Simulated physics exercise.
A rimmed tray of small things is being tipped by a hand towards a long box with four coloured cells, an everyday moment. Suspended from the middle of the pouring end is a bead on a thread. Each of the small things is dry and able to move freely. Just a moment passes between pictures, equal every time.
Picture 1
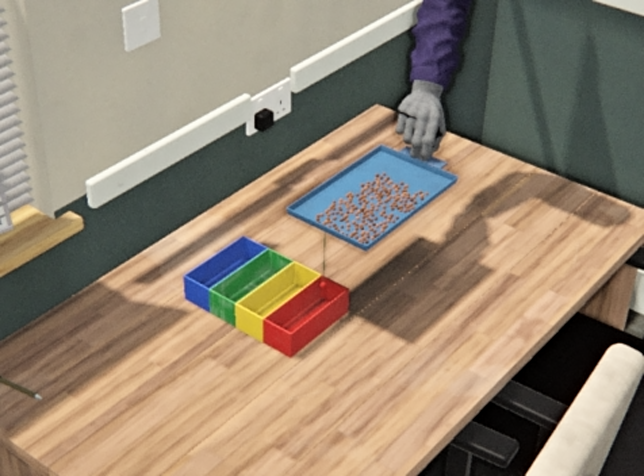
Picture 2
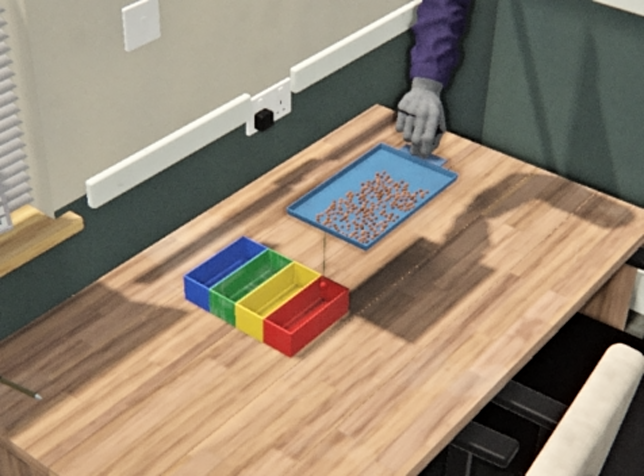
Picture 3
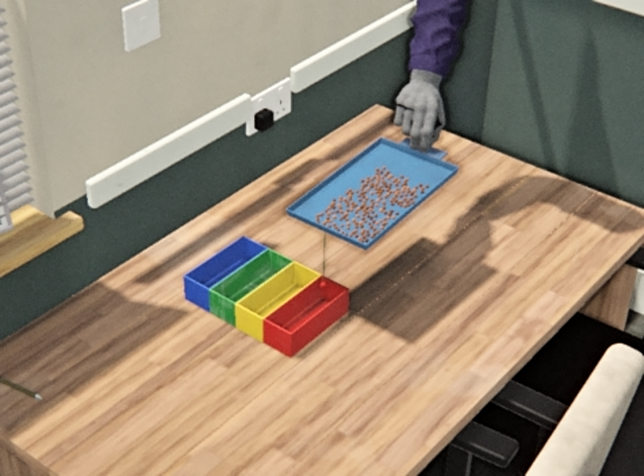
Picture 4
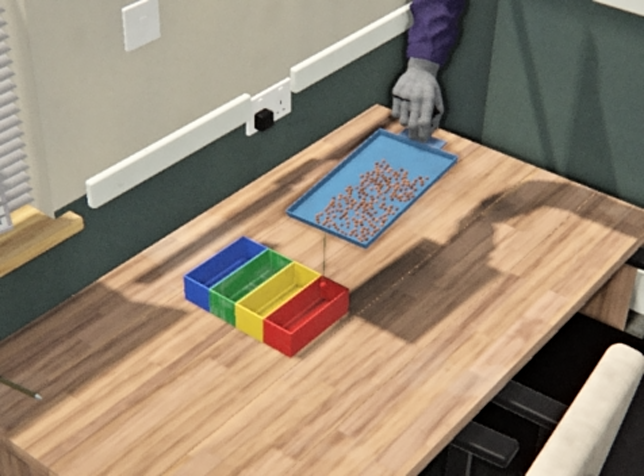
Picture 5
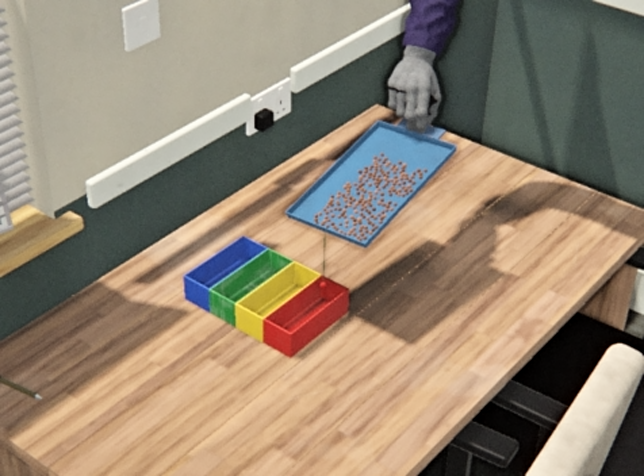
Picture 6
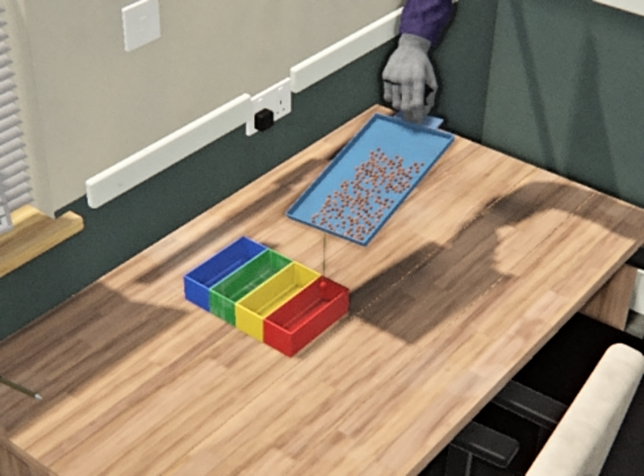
On a wooden desk by a wall socket, a gloved-looking grey hand holds the far end of a blue tray of small brown pieces, behind a box with blue, green, yellow and red cells. The hand slowly tilts the tray slightly towards its left corner, and the pieces shift a little within it.
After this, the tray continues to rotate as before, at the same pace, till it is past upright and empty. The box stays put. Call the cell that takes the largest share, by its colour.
Most goes to the yellow cell.
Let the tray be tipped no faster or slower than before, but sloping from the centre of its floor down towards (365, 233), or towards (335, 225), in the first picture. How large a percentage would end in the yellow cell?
0 % then 20 %, roughly.
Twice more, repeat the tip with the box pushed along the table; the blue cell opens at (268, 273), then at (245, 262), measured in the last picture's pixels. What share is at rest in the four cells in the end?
In turn 100 and 100 in a hundred.
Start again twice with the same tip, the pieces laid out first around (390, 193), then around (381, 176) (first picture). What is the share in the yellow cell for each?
First about 70, then 70 per cent.
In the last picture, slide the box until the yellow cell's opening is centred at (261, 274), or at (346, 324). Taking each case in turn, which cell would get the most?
For the first spot I'd say red, and for the second spot the blue one.
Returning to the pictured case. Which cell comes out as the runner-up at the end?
The answer here is the cell in red.
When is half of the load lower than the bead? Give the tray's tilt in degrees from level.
That happens at around 110°.
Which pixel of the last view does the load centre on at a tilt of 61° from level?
In the last view, the load is centred close to (310, 218).
Shortly afterwards, tray tipped steeply; the bulk on the tray; a little in the green cell; only a few in the yellow cell; only a few in the red cell; a little falling or outside the box.
Next, tray tipped right over; the bulk on the tray; a little in the yellow cell; a little in the green cell; only a few in the blue cell; only a few in the red cell; a little falling or outside the box.
Some moments later, tray tipped past a quarter turn; near two thirds in the yellow cell; near a quarter in the red cell; a little in the green cell; only a few in the blue cell; a little falling or outside the box.
In the end, tray tipped past a quarter turn; near two thirds in the yellow cell; near a quarter in the red cell; a little in the green cell; only a few in the blue cell; a little outside the box.
